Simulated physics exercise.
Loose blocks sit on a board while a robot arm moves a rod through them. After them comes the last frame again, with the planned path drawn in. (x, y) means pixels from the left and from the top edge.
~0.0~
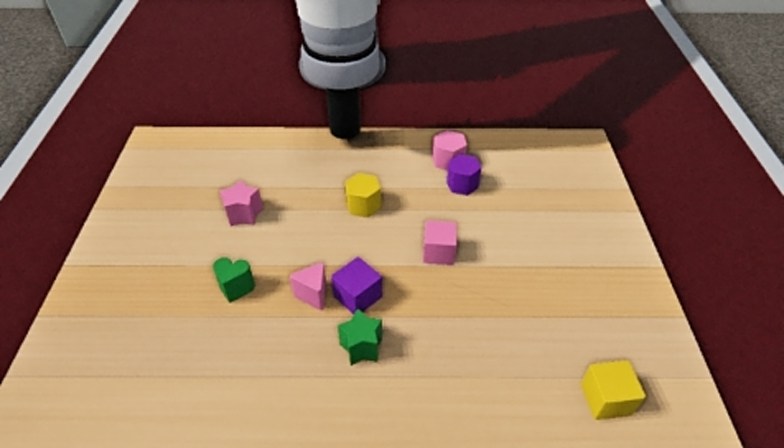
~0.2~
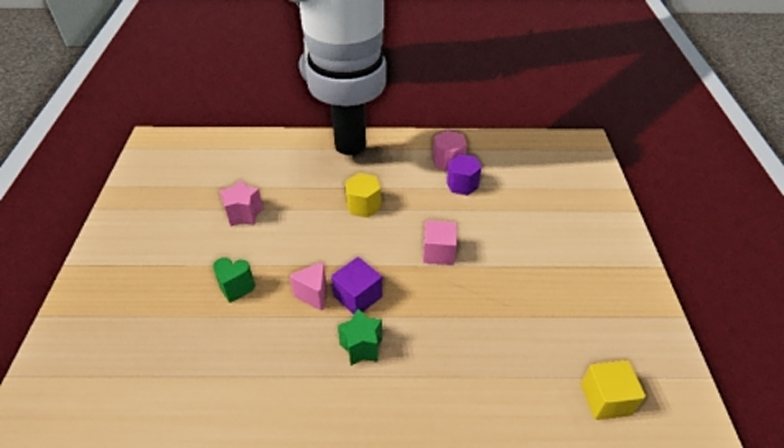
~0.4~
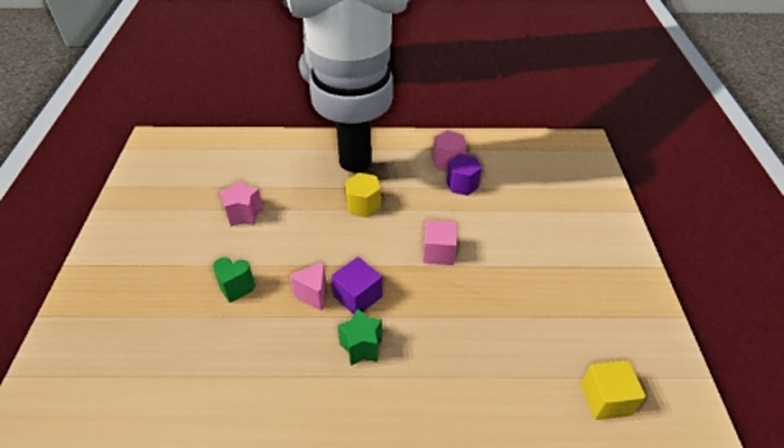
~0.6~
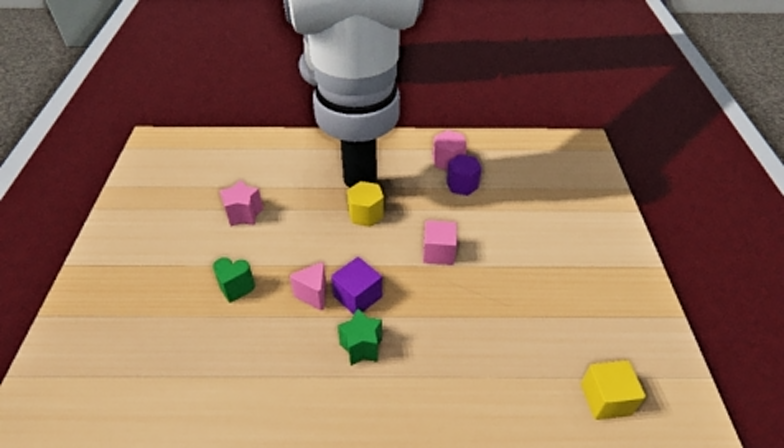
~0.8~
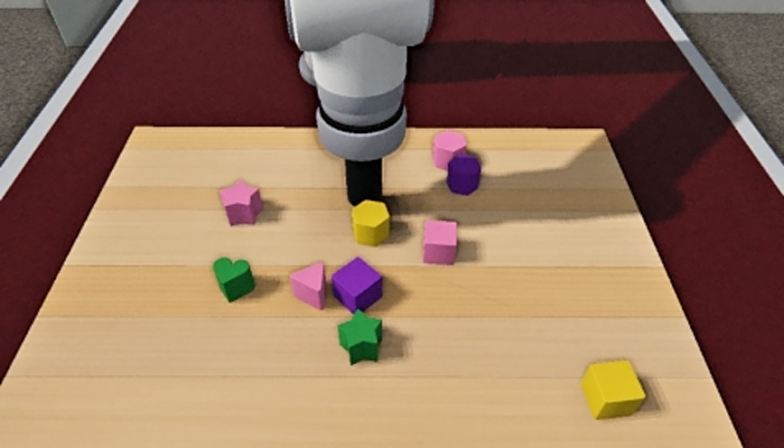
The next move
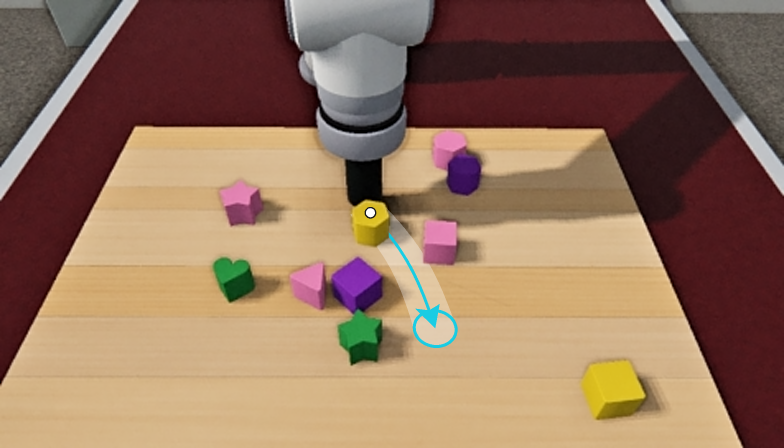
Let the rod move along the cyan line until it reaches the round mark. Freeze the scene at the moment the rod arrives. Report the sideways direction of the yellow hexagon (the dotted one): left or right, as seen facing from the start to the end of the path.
The shift is to the right of that direction.
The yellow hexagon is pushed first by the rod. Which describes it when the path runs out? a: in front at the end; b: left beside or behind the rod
That would be b.
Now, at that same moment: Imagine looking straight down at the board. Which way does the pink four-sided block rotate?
Spins counterclockwise.
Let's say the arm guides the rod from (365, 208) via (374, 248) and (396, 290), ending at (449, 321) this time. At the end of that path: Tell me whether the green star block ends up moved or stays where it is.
The block you're asking about stays where it is.
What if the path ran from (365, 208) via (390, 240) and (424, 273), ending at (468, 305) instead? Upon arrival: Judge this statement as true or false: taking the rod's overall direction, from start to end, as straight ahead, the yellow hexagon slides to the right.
The statement is true.
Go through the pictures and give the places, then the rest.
The first frame shows rod's lower end at (345, 130); purple four-sided block at (357, 276); green star block at (361, 328); yellow hexagon at (363, 185); pink four-sided block at (441, 232).
The second frame shows rod at (350, 146); blocks still.
The third frame shows rod at (355, 162); blocks still.
The fourth frame shows rod at (360, 179); yellow hexagon at (365, 193).
The fifth frame shows rod at (365, 197); purple four-sided block at (357, 276); green star block at (361, 328); yellow hexagon at (370, 213); pink four-sided block at (441, 232).
Drawn move, from (365, 208) by way of (406, 259) to (435, 328); the dot is on the yellow hexagon.
What follows on the original path. One third of the way, rod at (394, 230); yellow hexagon at (379, 245), turned 65° clockwise.
Two thirds of the way, rod at (418, 270); purple four-sided block at (346, 284), turned 15° clockwise; yellow hexagon at (380, 266), turned 115° clockwise; pink four-sided block at (444, 234), turned 20° anticlockwise.
At the end, rod at (436, 318); purple four-sided block at (346, 284), turned 15° clockwise; green star block still; yellow hexagon at (380, 267), turned 115° clockwise; pink four-sided block at (444, 234), turned 20° anticlockwise.
